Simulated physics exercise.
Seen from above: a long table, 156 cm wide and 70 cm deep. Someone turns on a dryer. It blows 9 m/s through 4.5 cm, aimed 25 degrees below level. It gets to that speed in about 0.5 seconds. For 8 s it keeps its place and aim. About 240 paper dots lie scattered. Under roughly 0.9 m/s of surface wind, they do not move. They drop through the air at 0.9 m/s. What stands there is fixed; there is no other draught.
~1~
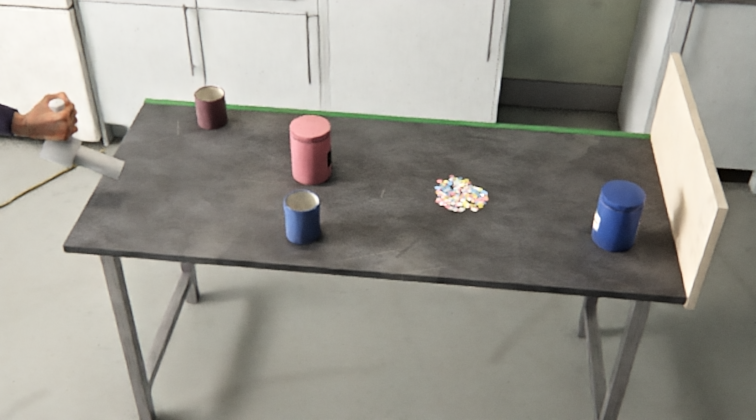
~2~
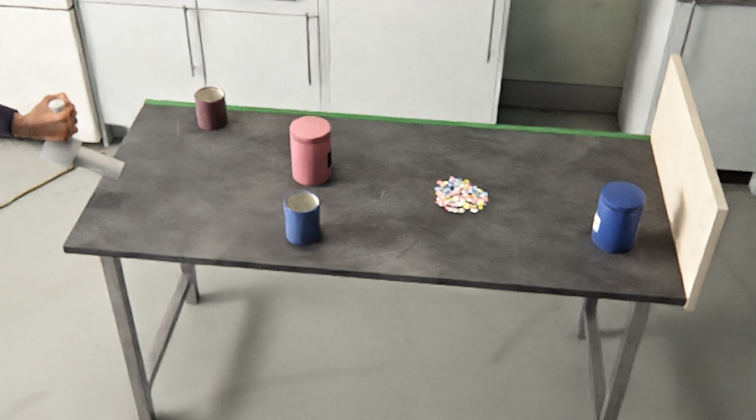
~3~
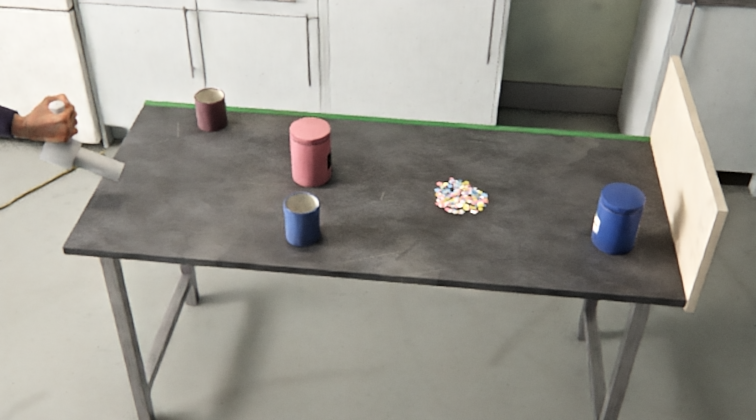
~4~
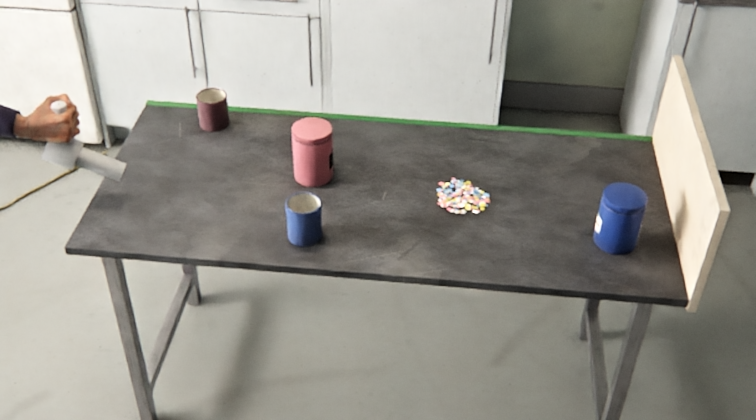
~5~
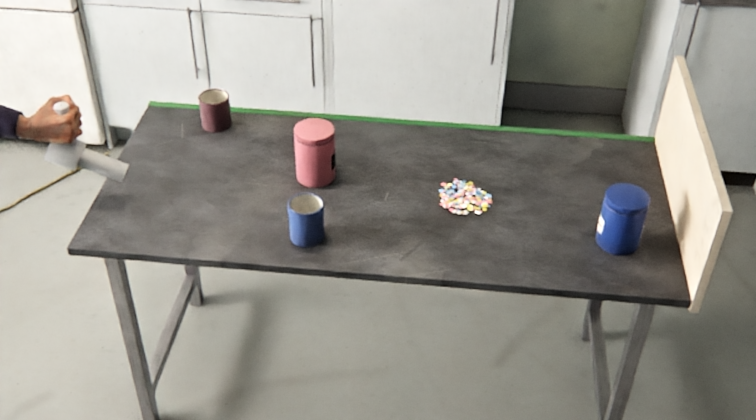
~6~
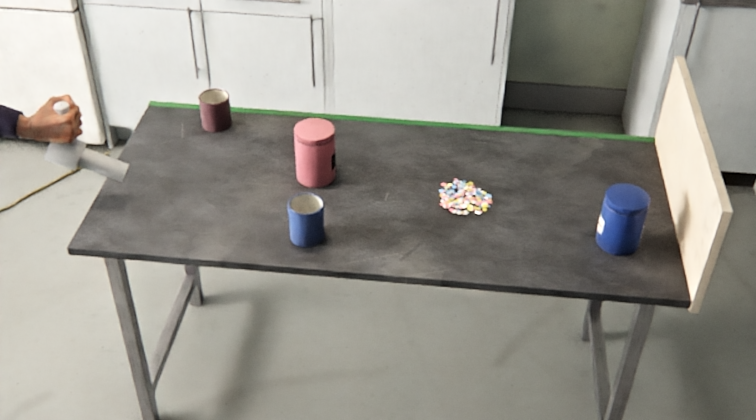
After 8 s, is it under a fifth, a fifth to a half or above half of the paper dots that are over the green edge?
Over the green edge: Upwards of half.
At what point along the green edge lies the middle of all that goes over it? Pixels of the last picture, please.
Midpoint of crossings, approx. (649, 137).
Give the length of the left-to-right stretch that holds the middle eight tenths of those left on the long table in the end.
I'd say close to 20 cm.
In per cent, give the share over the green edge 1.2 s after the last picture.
0 % or thereabouts.
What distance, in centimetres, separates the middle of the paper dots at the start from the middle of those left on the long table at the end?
Distance: Approx. 55 cm.
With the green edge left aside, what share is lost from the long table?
That works out to near 0 per cent.
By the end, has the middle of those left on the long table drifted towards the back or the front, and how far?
It has moved rearward by roughly 10 cm.
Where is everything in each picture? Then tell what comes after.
In the first frame, the middle of the paper dots is near (458, 195), none has stirred yet and the mouth of the dryer is at (121, 171).
In the second frame, the middle of the paper dots is near (458, 196), none has stirred yet and the green edge is centred on (393, 117).
In the third frame, the middle of the paper dots is near (457, 197), none has stirred yet, the top of a jar is at (623, 196) and the top of a jar is at (310, 128).
In the fourth frame, the middle of the paper dots is near (459, 197) and none has stirred yet.
In the fifth frame, the middle of the paper dots is near (462, 197) and none has stirred yet.
In the sixth frame, the middle of the paper dots is near (462, 198) and none has stirred yet.
Then, 1.2 s after the last picture the count stands so, 0 % are over the green edge; the middle of those still in play is near (644, 177).
Then, 2.1 s after the last picture the count stands so, 42 % are over the green edge; the middle of those still in play is near (655, 167).
Then, 4.0 s after the last picture the count stands so, 68 % are over the green edge; the middle of those still in play is near (664, 192).
Then, 7.6 s after the last picture, at the end, 75 % are over the green edge; the middle of those still in play is near (667, 195).
